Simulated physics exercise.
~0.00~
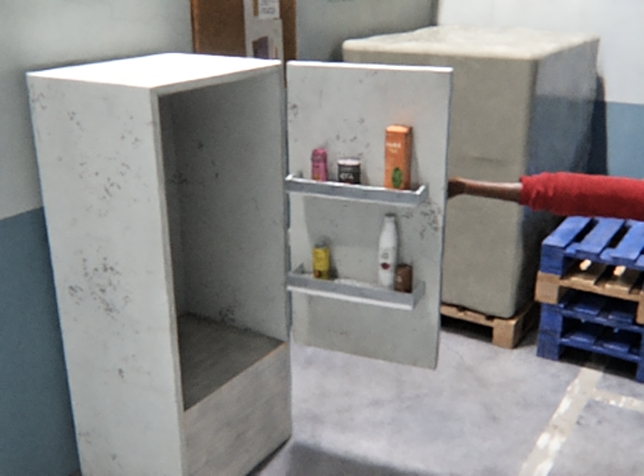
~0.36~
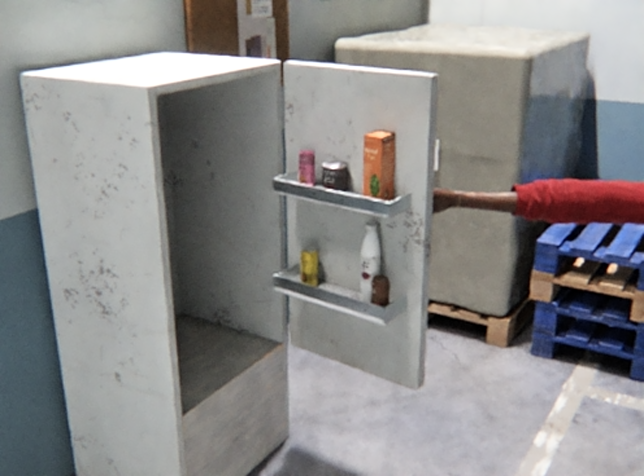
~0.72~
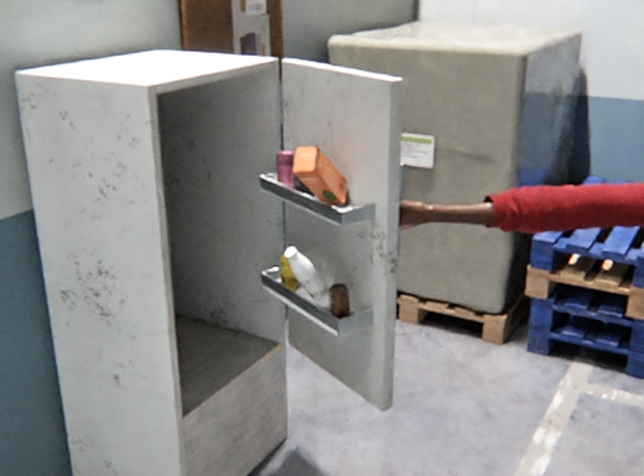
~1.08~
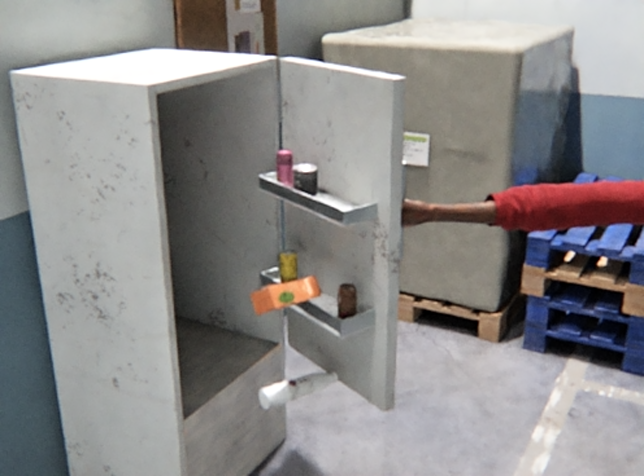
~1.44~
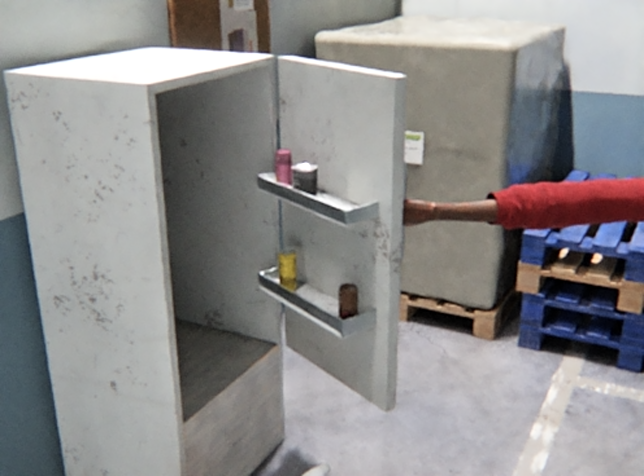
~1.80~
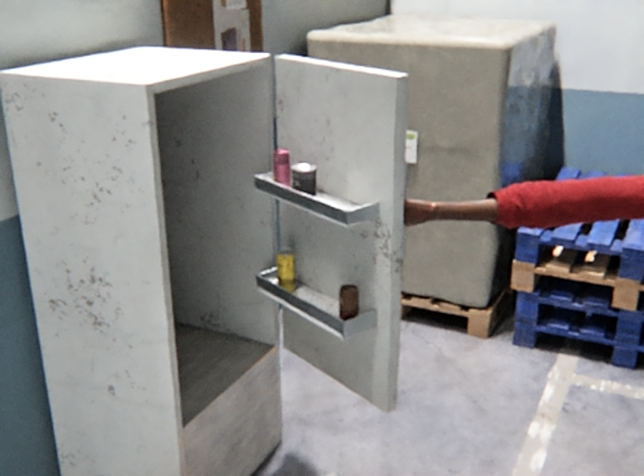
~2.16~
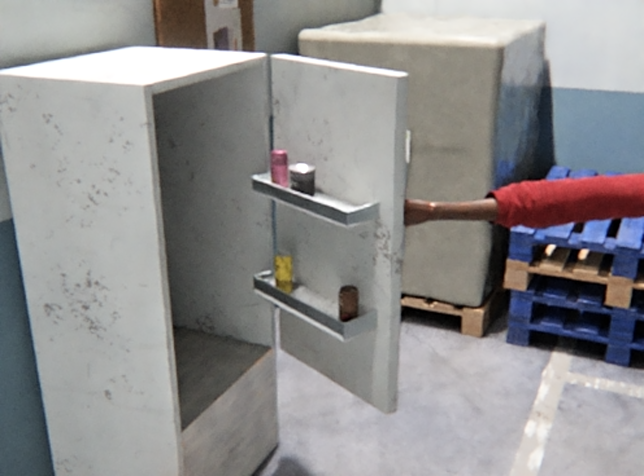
Locker door pushed by a red-sleeved arm stopping part-way, orange carton and white bottle toppling out, four items staying racked.
